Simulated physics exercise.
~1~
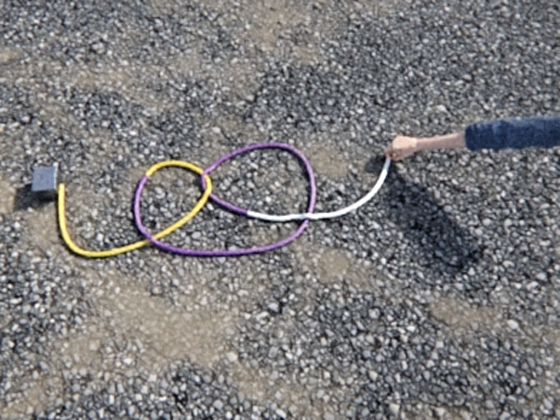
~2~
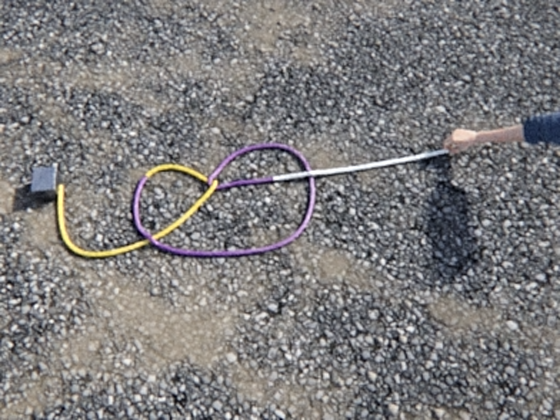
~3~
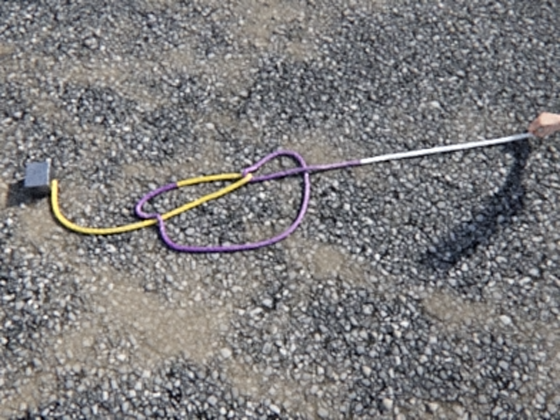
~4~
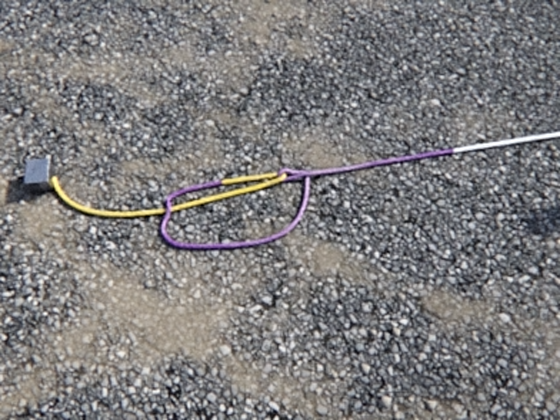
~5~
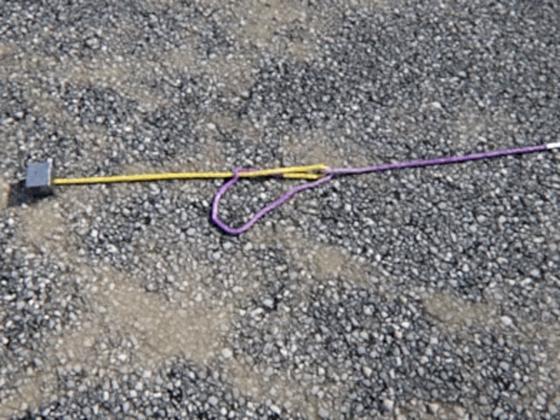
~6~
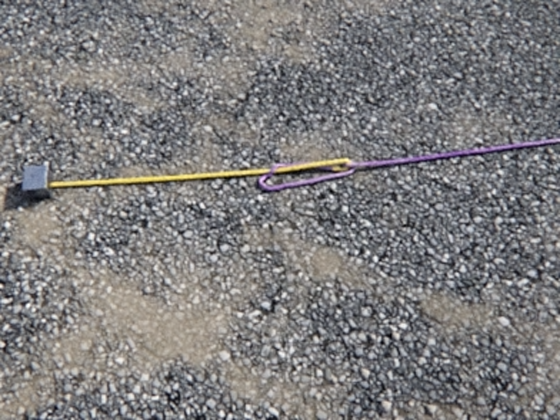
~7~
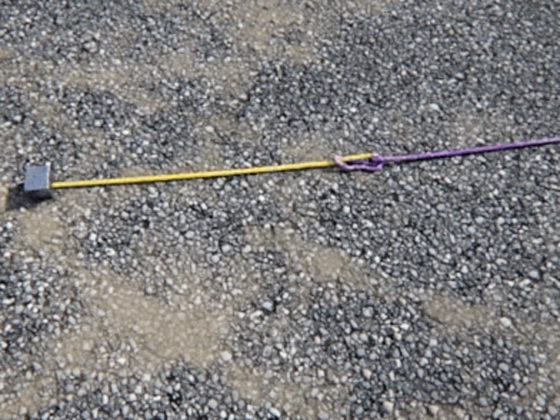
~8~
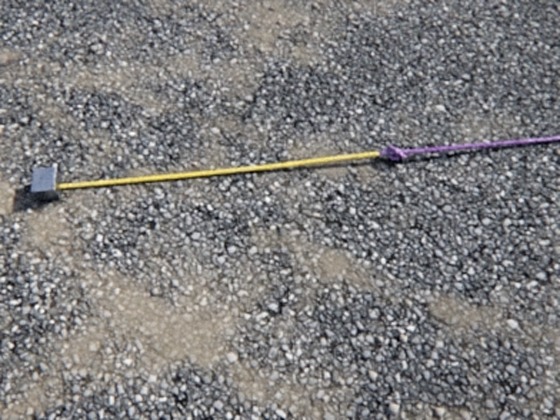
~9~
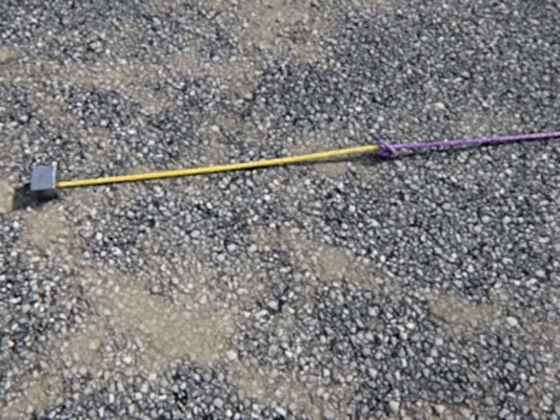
In the video, a hand pulls the white end of a looped yellow, purple and white rope rightward across gravelly ground, its left end attached to a small grey block. The loops shrink as the rope straightens, finally tightening into a small knot where yellow meets purple.
